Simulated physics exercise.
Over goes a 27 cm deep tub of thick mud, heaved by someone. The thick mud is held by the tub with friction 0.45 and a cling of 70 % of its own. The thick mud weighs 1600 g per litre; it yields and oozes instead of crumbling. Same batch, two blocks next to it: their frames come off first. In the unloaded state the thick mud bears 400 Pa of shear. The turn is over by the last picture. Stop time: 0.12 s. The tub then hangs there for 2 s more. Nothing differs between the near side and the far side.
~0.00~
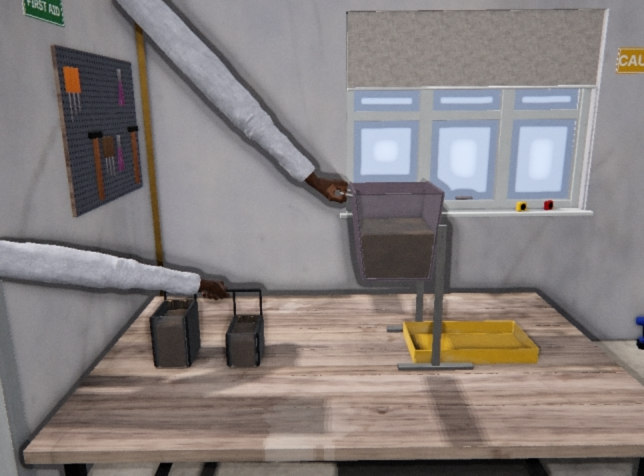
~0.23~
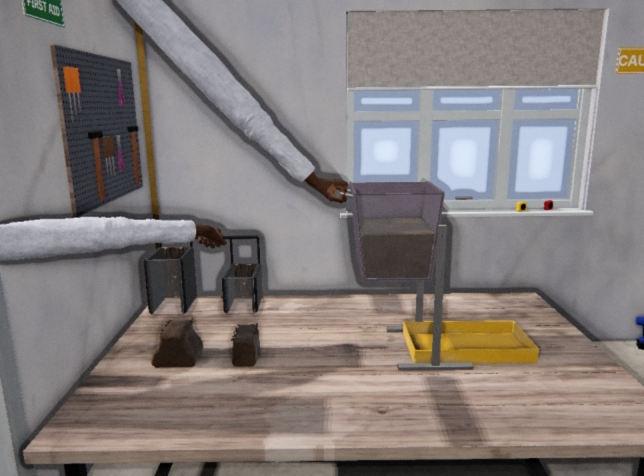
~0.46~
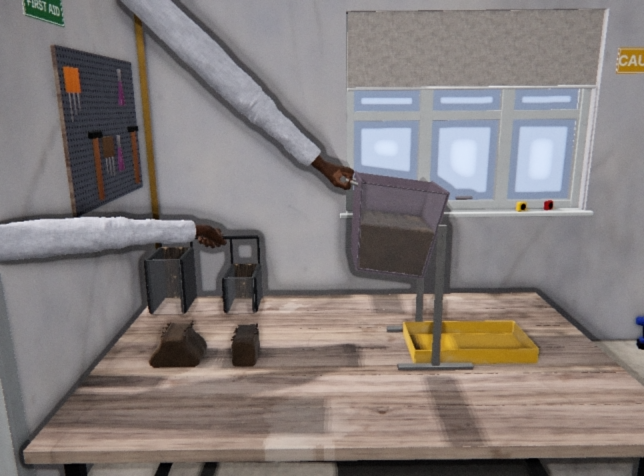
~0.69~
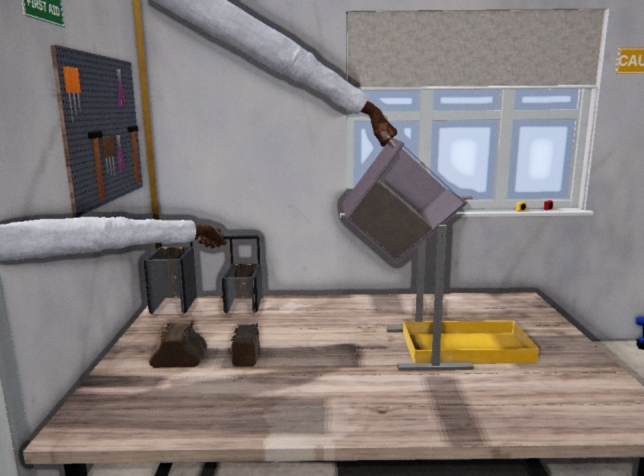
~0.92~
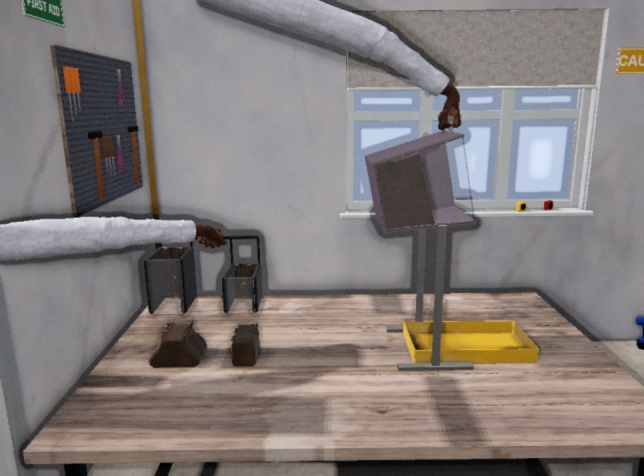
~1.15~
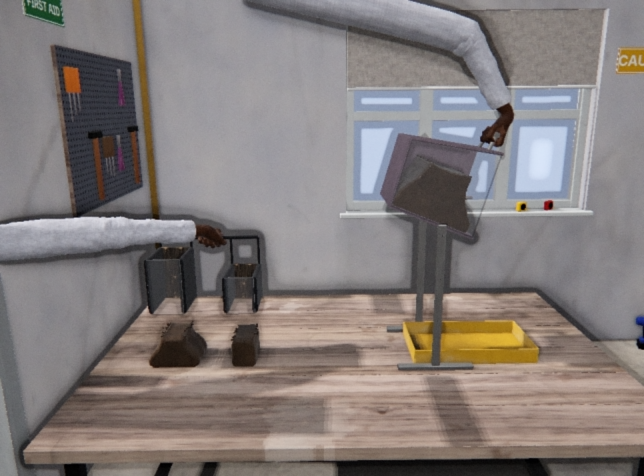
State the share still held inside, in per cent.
Roughly 0 per cent is still held inside.
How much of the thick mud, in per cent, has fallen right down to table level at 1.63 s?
At that moment, near 65 % is down.
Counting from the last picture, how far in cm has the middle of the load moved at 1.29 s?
It has moved around 11 centimetres.
After 1.29 s, the tub is at 106 degrees and holds 67 %.
After 1.46 s, the tub is at 106 degrees and holds 32 %.
After 1.63 s, the tub is at 106 degrees and holds 15 %.
After 1.80 s, the tub is at 106 degrees and holds 0 %.
After 3.15 s, at the end, the tub is at 106 degrees and holds 0 %.
